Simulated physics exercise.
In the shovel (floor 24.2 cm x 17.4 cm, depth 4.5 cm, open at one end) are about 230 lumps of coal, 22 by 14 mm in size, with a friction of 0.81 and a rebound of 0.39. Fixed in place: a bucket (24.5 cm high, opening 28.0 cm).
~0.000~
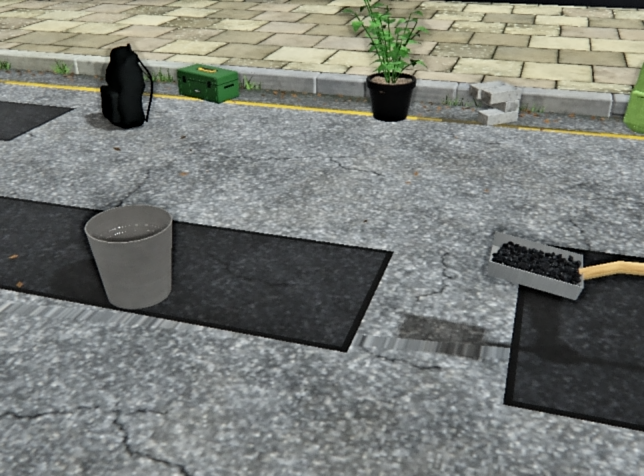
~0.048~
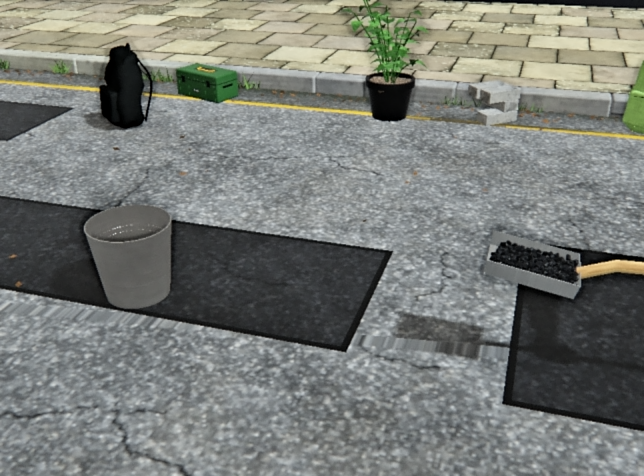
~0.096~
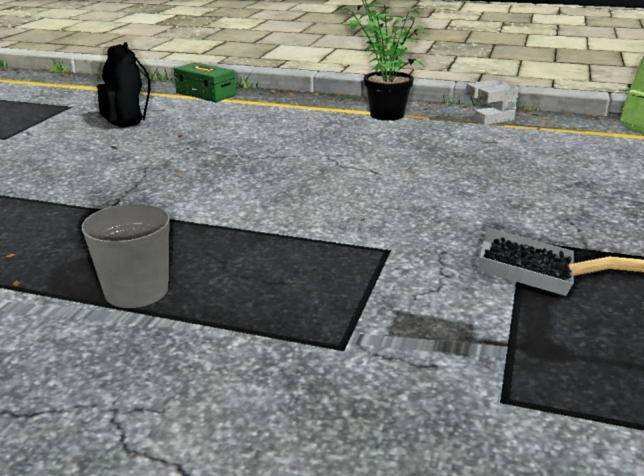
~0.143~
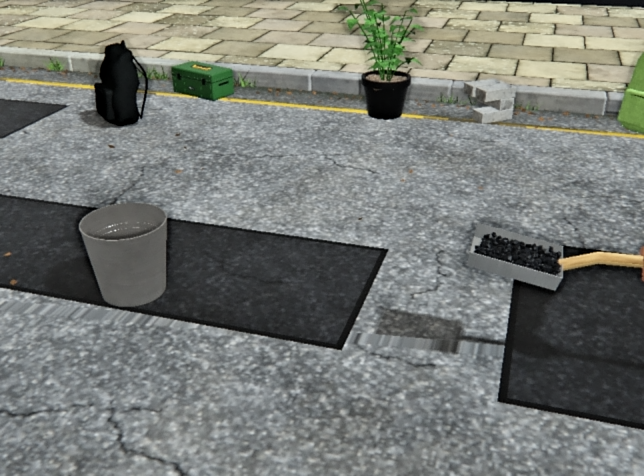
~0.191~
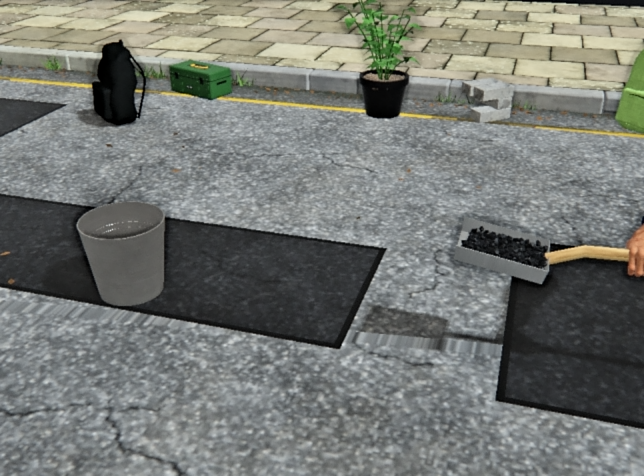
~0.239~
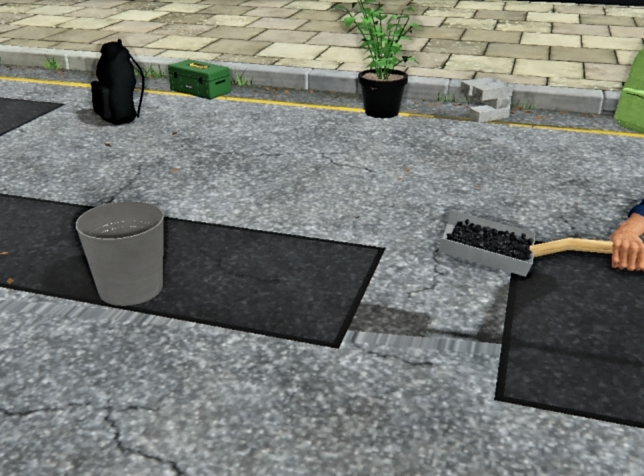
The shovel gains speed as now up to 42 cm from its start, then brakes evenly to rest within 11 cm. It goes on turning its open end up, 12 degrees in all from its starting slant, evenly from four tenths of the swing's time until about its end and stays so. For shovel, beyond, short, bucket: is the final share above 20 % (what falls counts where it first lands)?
In the shovel: Above; on the ground beyond it: Below; on the ground short of the target's middle: Above; in the bucket: Below.
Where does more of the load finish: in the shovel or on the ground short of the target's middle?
The larger share is in the shovel.
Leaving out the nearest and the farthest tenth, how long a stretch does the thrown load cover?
Some 35 cm.
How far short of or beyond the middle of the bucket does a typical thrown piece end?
Some 40 cm short of it.
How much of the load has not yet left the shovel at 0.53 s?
About 95 per cent.
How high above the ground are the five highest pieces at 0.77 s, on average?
About 55 cm.
After 0.40 s, tilt 14 degrees; shovel 100 %; middle of all pieces near (423, 215).
After 0.53 s, tilt 19 degrees; shovel 95 %, in the air 5 %; middle of all pieces near (356, 187).
After 0.66 s, tilt 21 degrees; shovel 70 %, in the air 30 %; middle of all pieces near (328, 181).
After 0.77 s, tilt 21 degrees; shovel 65 %, in the air 35 %; middle of all pieces near (318, 192).
In the end, at 2.4 s, shovel 65 %, beyond 0 %, short 35 %, bucket 0 %.
